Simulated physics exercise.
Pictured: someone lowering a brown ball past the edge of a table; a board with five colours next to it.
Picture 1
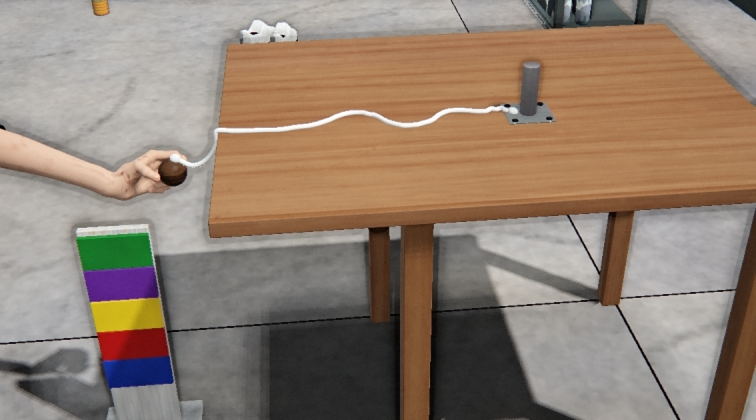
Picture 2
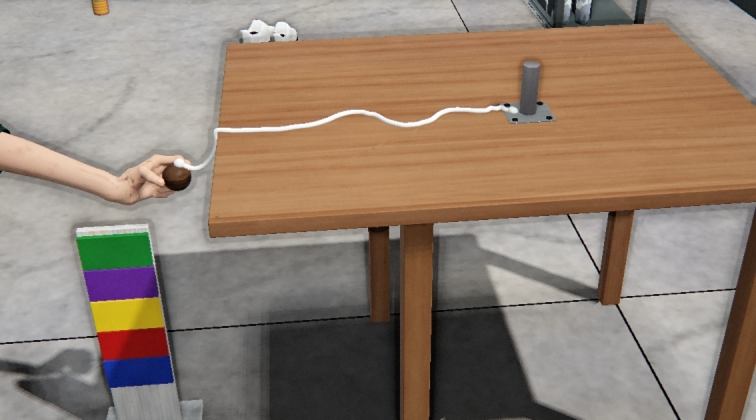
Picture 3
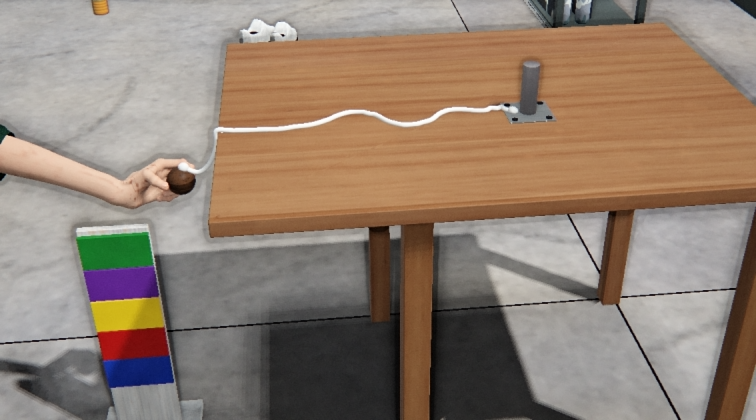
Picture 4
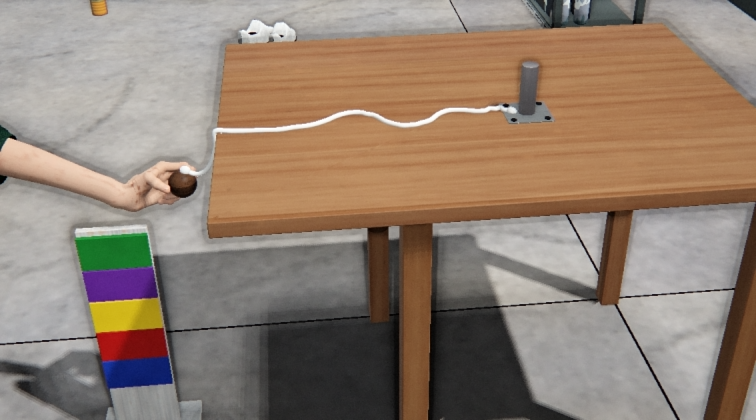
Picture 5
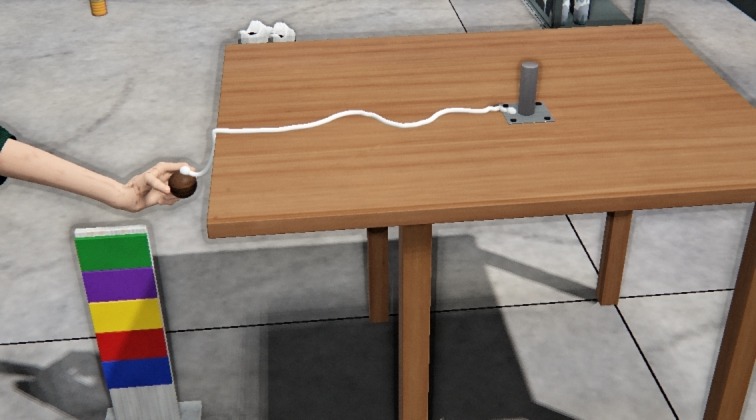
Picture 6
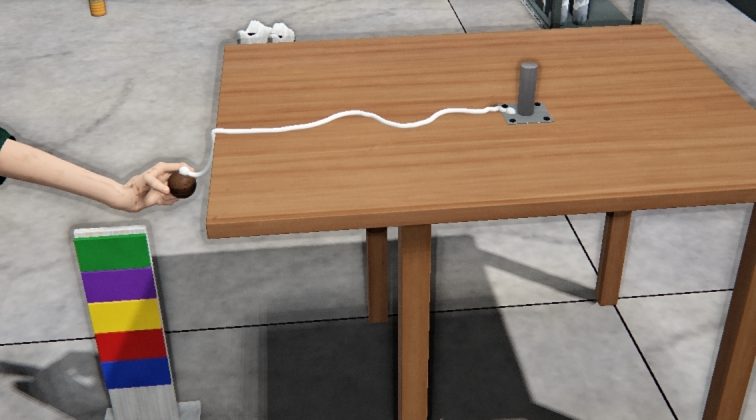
At the start, a hand at the left holds a brown ball beside a wooden table, with a white cord running from it across the tabletop to a grey post. The hand and ball shift slightly right and down, then stay nearly still above the striped colored board.
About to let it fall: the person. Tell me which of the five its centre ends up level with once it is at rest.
Its centre ends up level with green.
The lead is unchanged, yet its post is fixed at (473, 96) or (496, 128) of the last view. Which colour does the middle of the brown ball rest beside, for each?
Case by case: Purple, then purple.
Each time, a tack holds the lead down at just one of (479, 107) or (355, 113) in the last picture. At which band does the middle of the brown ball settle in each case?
Note: Try 1 green; try 2 none, it hangs higher.
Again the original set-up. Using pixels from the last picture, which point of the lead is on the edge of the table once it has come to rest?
You'd find it at roughly (257, 131).
Soon after, ball near (256, 233); level with green.
After that, ball near (232, 242); level with green.
In the end, ball near (234, 243); level with green. Its centre hangs level with the green band.
